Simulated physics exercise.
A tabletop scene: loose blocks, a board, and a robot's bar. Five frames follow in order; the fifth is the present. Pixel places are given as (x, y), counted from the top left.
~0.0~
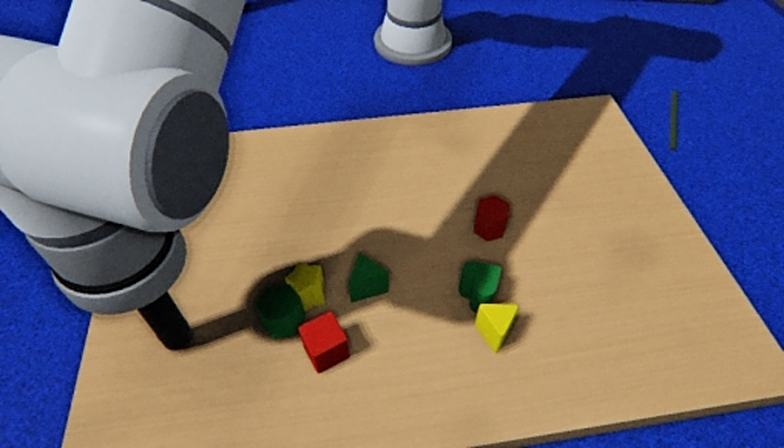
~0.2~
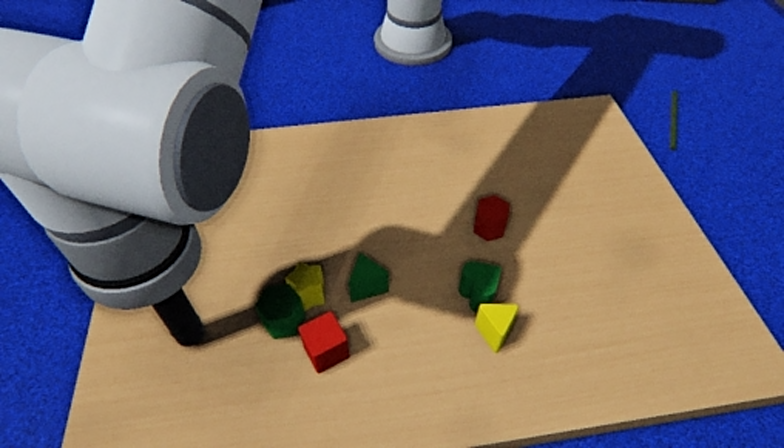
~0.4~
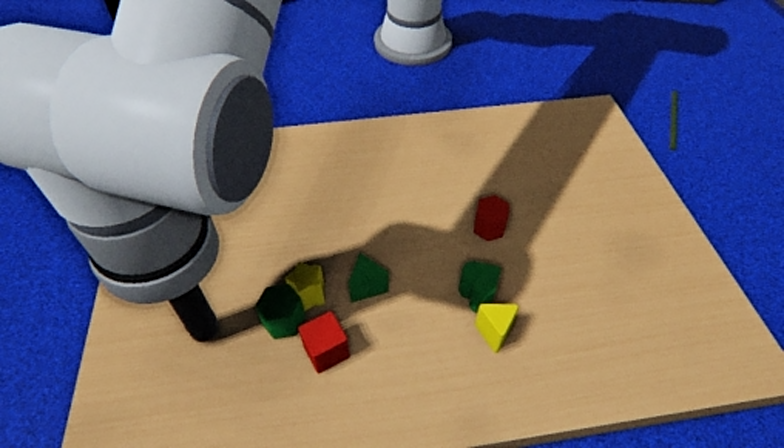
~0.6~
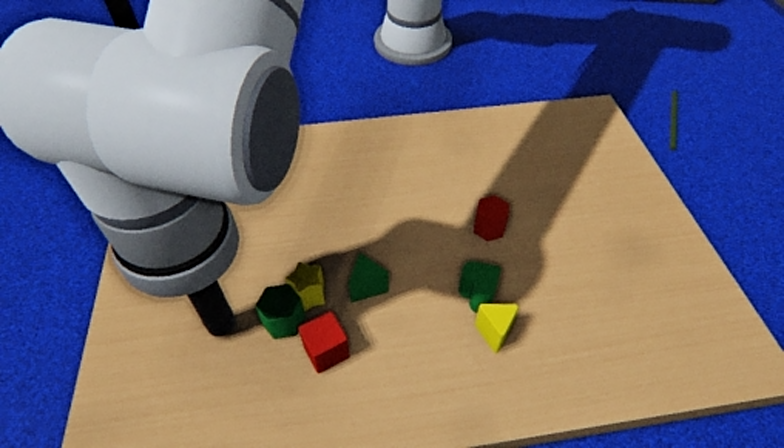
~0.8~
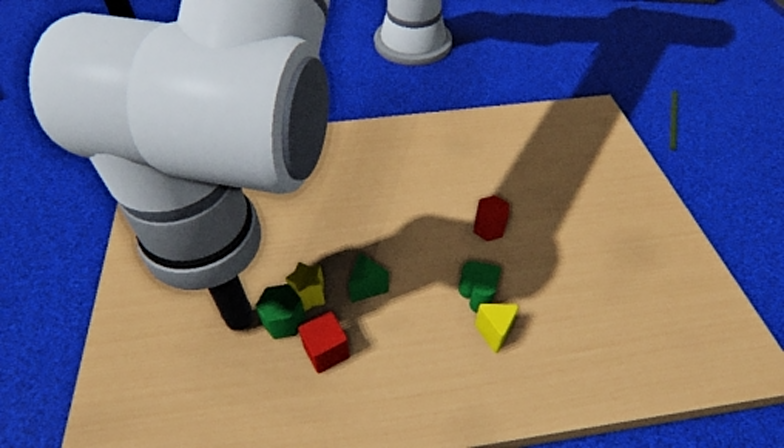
Robot arm slowly moving its black bar rightward across a wooden board toward a green block, while the coloured blocks stay still.
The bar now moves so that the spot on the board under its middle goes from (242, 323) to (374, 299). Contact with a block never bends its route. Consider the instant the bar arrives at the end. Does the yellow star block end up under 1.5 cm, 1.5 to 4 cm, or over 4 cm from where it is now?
It shifts by 1.5 to 4 cm.
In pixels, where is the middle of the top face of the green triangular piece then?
It should be at about (386, 260).
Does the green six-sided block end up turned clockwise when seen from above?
Short answer: Yes.
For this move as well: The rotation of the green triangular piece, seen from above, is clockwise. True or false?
The statement is false.
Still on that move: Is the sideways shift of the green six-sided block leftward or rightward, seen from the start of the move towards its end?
It slides rightward.
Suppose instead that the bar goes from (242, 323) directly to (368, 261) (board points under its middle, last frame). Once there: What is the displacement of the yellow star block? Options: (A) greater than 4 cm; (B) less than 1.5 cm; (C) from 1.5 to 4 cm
Option A.
On the path given first. One third of the way, bar at (286, 311); green six-sided block at (315, 301); yellow star block at (317, 270), turned 50° anticlockwise.
Two thirds of the way, bar at (331, 302); green six-sided block at (358, 301), turned 15° clockwise; yellow star block at (330, 262), turned 115° anticlockwise; red square piece at (327, 337), turned 20° clockwise; green triangular piece at (375, 266), turned 40° anticlockwise.
At the end, bar at (373, 294); green six-sided block at (380, 308), turned 50° clockwise; yellow star block at (333, 261), turned 130° anticlockwise; red square piece at (327, 337), turned 20° clockwise; green triangular piece at (386, 260), turned 75° anticlockwise.
